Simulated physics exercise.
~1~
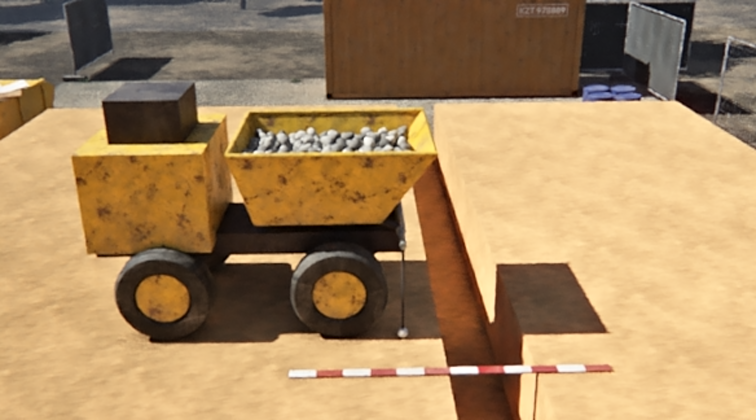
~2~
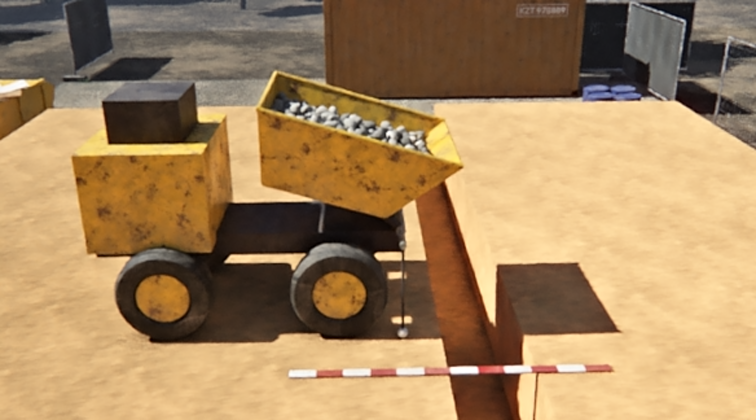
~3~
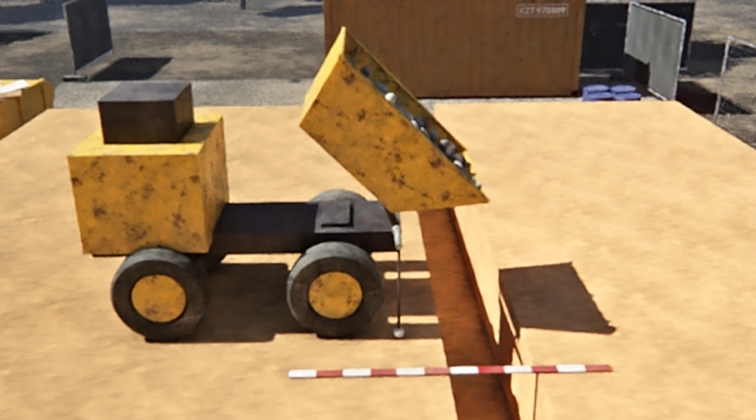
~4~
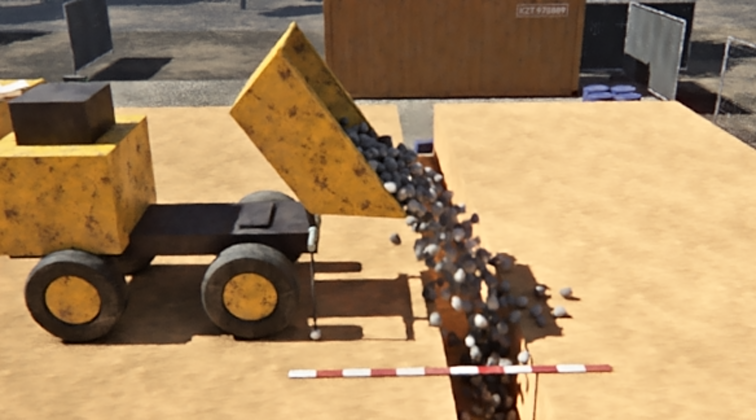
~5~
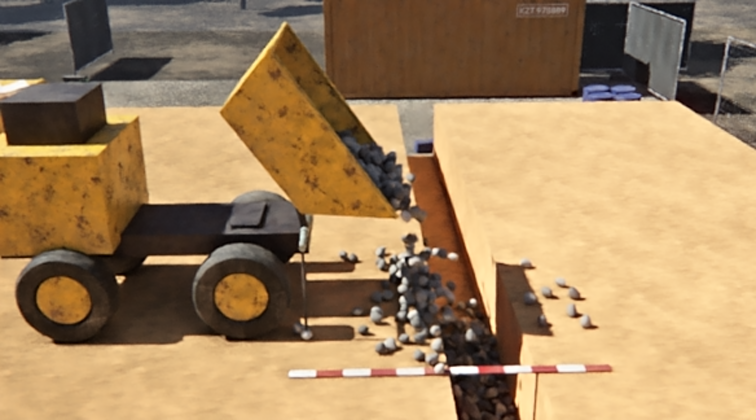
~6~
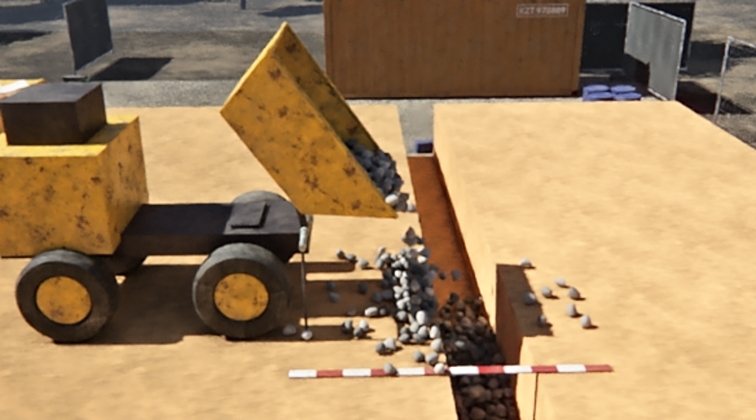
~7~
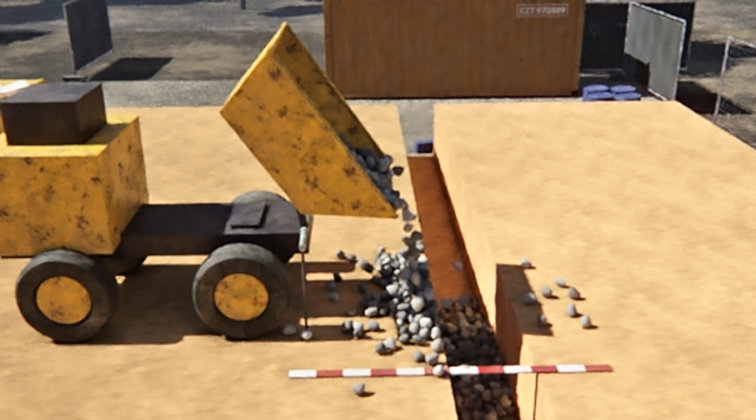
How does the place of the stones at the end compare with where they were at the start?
At the start the stones were all together in the level skip, but by the end they were spread lower and further right, with some in the trench, some on the ground around it and many still in the tilted skip.
